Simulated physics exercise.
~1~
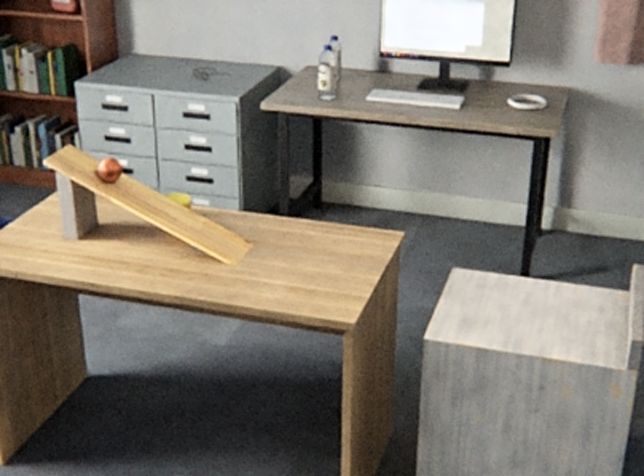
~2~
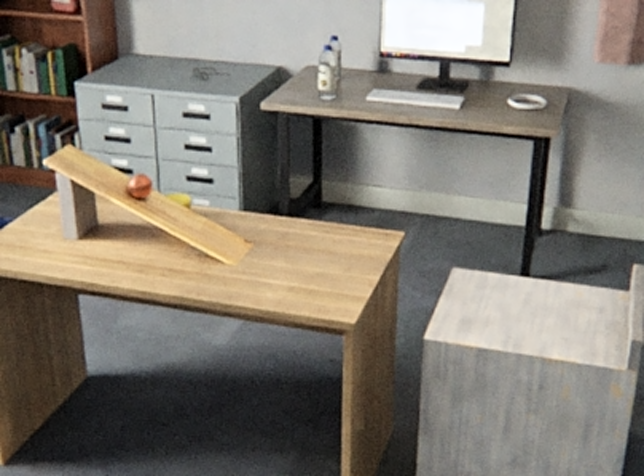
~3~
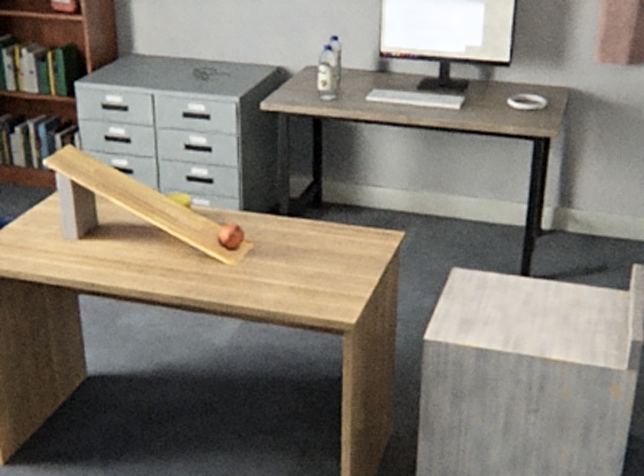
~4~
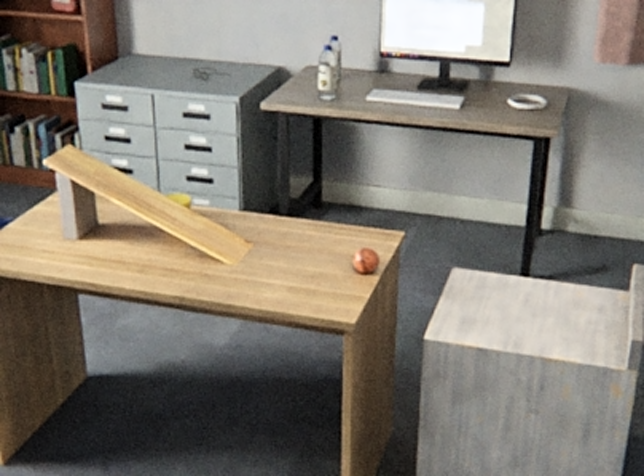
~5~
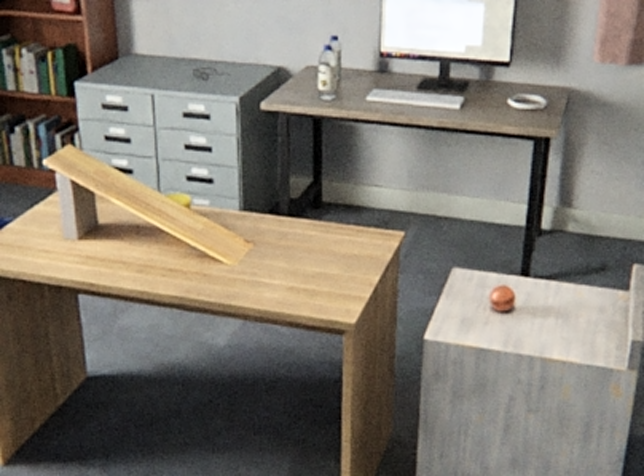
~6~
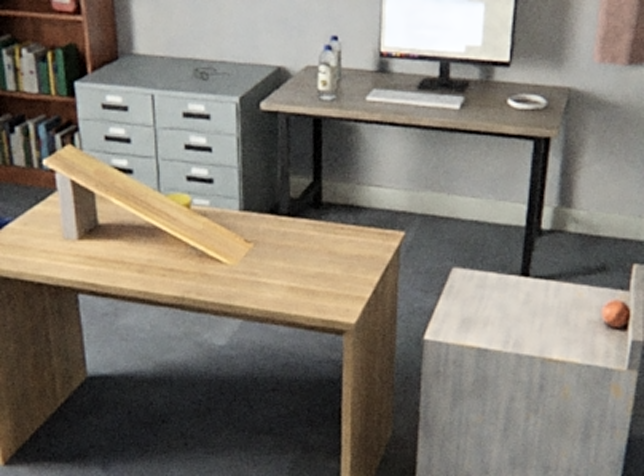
At first, an orange ball sits near the top of a wooden ramp on a table, with a yellow tub just visible behind the ramp and a lower grey cabinet standing across a gap to the right. The ball rolls down the slope to the right and reaches the ramp's foot. It then travels across the tabletop towards the right edge. Next it has cleared the gap and is on top of the cabinet. It continues right and ends beside the raised strip at the cabinet's far end, while the yellow tub stays in place.
